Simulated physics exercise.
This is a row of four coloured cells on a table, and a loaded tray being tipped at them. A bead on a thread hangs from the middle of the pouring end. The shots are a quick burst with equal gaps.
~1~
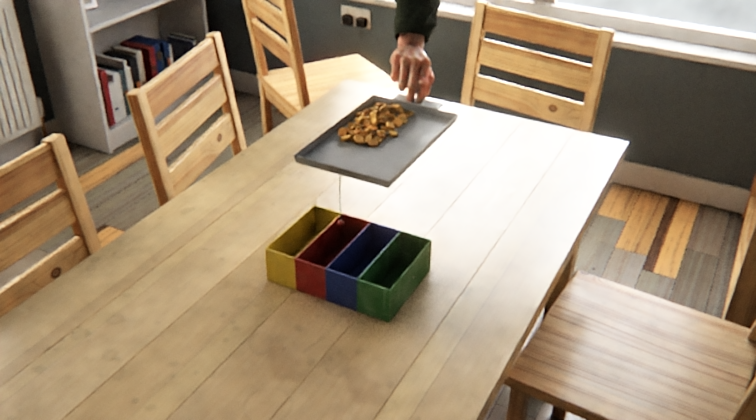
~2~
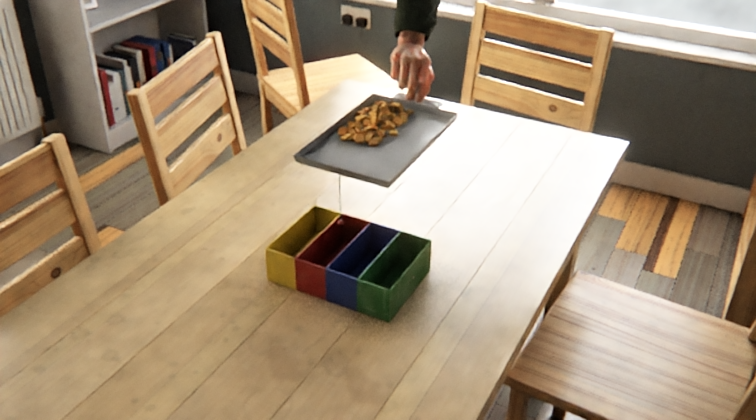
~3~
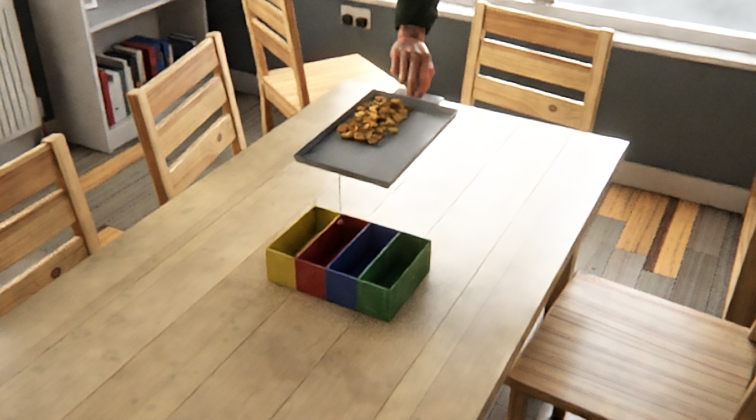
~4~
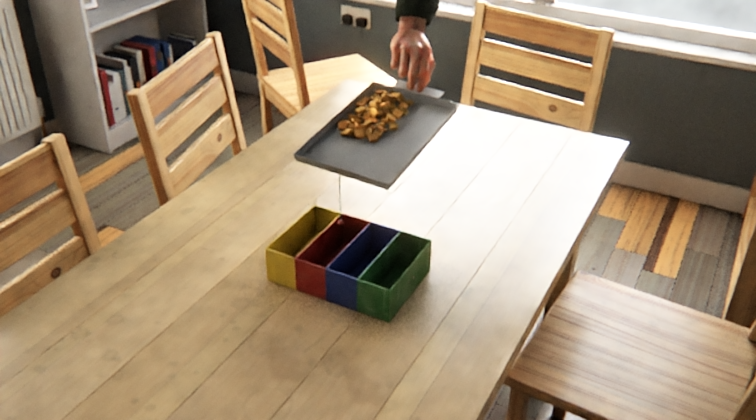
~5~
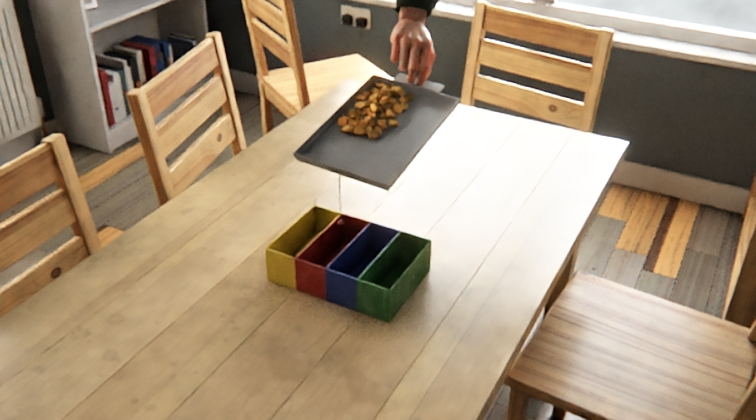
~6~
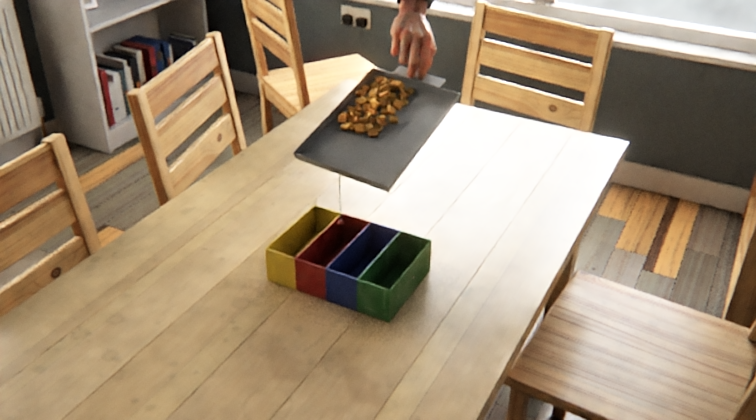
At the start, a hand holds the far end of a level grey tray of brown cereal pieces above a box of yellow, red, blue and green cells on a wooden table. The hand gradually raises that end, and the tray tilts slightly toward the box, its near right corner lowest.
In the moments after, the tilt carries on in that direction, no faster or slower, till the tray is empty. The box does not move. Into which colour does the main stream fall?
The blue one ends fullest.
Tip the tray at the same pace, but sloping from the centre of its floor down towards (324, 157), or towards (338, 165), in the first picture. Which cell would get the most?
First that yellow cell, then that yellow cell.
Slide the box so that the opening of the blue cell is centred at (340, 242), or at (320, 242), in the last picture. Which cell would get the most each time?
First green, then the green cell.
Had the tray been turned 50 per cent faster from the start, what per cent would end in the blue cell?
Some 60 per cent.
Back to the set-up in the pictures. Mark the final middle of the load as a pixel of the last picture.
At about (366, 278).
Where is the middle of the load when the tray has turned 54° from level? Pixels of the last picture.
Near (374, 171).
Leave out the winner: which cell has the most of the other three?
In second place: The green one.
Soon after the last picture, tray tipped steeply; most on the tray; a small part falling or outside the box.
A little later, tray tipped right over; about half on the tray; about a quarter in the blue cell; about a quarter in the green cell; a stray few in the red cell; a stray few falling or outside the box.
Later still, tray tipped past a quarter turn; about two thirds in the blue cell; about a quarter in the green cell; a small part in the red cell; a stray few falling or outside the box.
At rest, tray tipped past a quarter turn; about two thirds in the blue cell; about a quarter in the green cell; a small part in the red cell; none in the yellow cell; a stray few outside the box.
